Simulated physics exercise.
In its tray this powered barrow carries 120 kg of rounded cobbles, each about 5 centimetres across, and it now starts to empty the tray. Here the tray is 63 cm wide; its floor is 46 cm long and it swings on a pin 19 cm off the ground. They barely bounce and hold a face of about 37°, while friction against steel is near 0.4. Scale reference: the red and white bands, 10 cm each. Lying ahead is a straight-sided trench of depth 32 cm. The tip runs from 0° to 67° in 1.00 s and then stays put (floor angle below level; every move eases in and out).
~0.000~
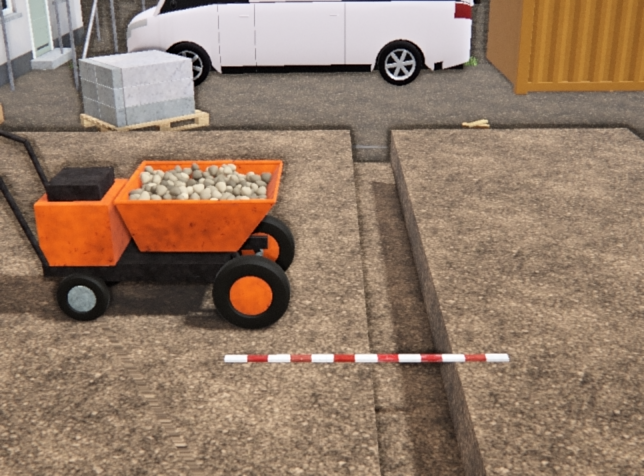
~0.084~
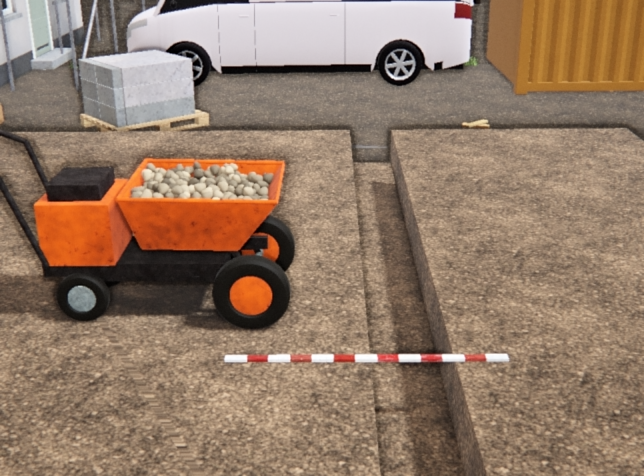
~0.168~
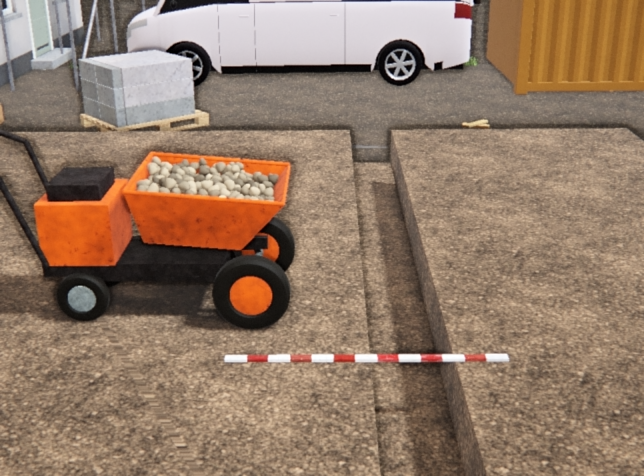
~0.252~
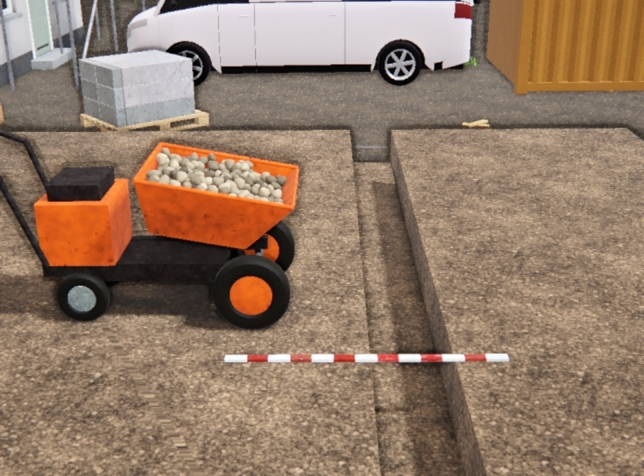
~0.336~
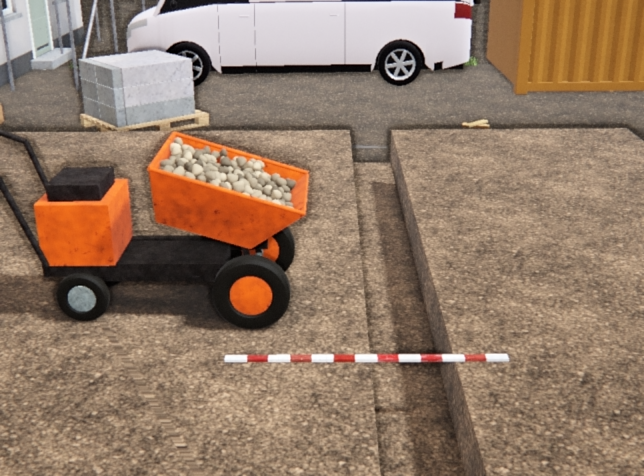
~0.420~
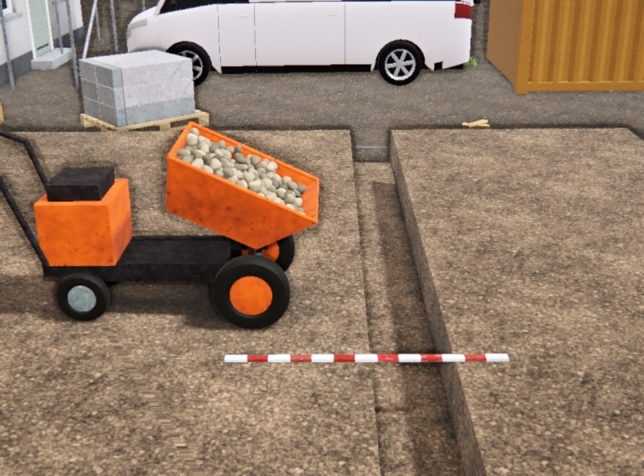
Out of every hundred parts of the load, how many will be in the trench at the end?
Close to 100 in every hundred.
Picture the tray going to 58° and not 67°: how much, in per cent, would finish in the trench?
About 60%.
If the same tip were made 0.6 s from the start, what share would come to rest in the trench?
Around 95 per cent would end in the trench.
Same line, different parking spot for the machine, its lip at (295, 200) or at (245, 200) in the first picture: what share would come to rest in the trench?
Roughly 90 in a hundred from the first, 75 in a hundred from the second.
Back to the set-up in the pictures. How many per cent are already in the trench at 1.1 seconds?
About 35 per cent by then.
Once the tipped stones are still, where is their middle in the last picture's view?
Their middle ends up near (399, 341).
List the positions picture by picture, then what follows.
In the first picture, lip at (274, 202), floor tilted 0°, highest stones at (192, 175).
In the second picture, the tray is at 1°, its lip at (277, 202); the top of the load is at (174, 173); the stones move at 0.3 m/s on average.
In the third picture, lip at (283, 204), floor tilted 5°, highest stones at (171, 169); the stones move at 0.5 m/s on average.
In the fourth picture, lip at (293, 208), floor tilted 11°, highest stones at (174, 161); the stones move at 0.6 m/s on average.
In the fifth picture, the tray is at 18°, its lip at (304, 214); the top of the load is at (185, 151); the stones move at 0.8 m/s on average.
In the sixth picture, the tray is at 26°, its lip at (316, 222); the top of the load is at (198, 142); the stones move at 0.8 m/s on average.
After 0.8 s the floor is at 57°; 100 % in the tray; the foremost stones are at (345, 241).
After 1.1 s the floor is at 67°; 65 % in the tray, 2 % short of the trench, 33 % in the trench; the foremost stones are at (432, 346).
After 1.5 s the floor is at 67°; 33 % in the tray, 1 % short of the trench, 66 % in the trench; the foremost stones are at (438, 322).
After 3.4 s the floor is at 67°; 0 % in the tray, 100 % in the trench; the foremost stones are at (447, 331).
